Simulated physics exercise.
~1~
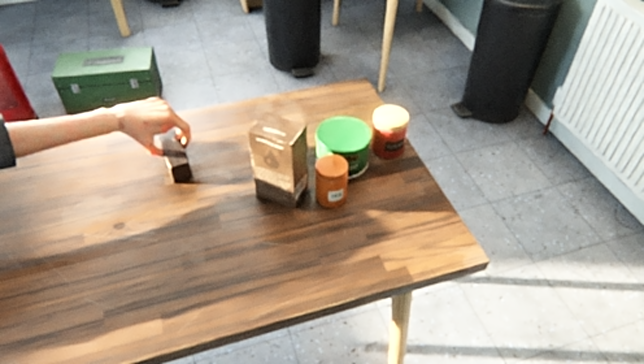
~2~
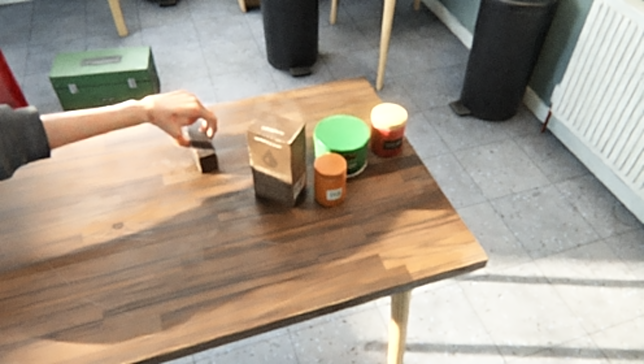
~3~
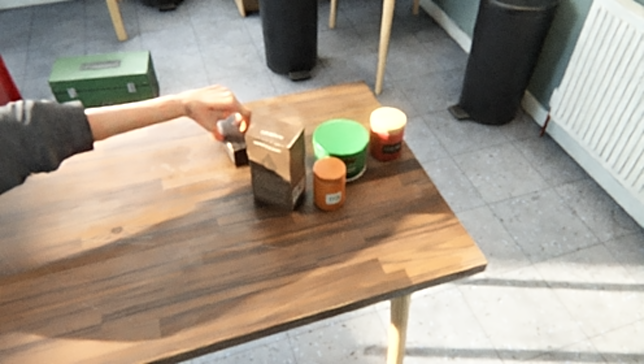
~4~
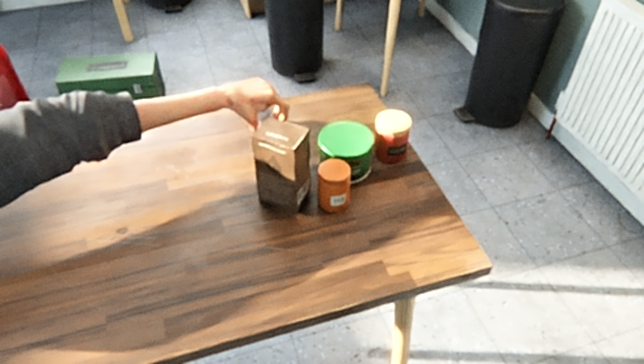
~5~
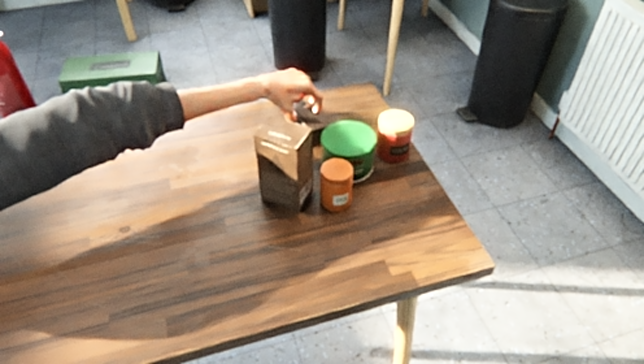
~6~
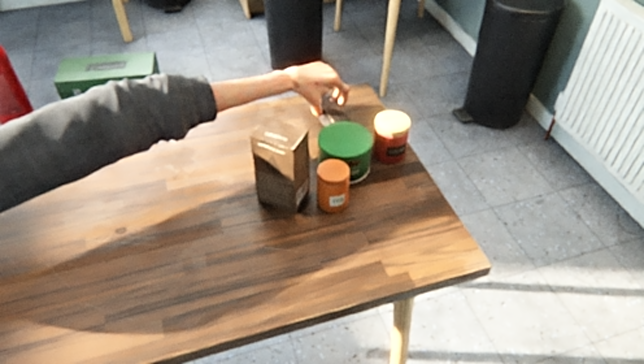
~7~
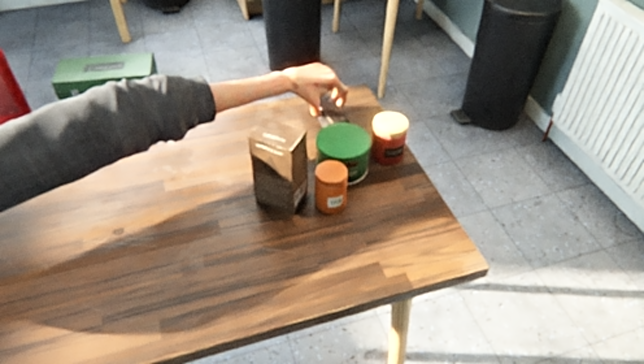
A hand slid a small dark block to the right along a wooden table, passing behind a brown carton and stopping behind a green tub, while the carton, the tub, an orange jar and a red jar all stayed standing in their places.
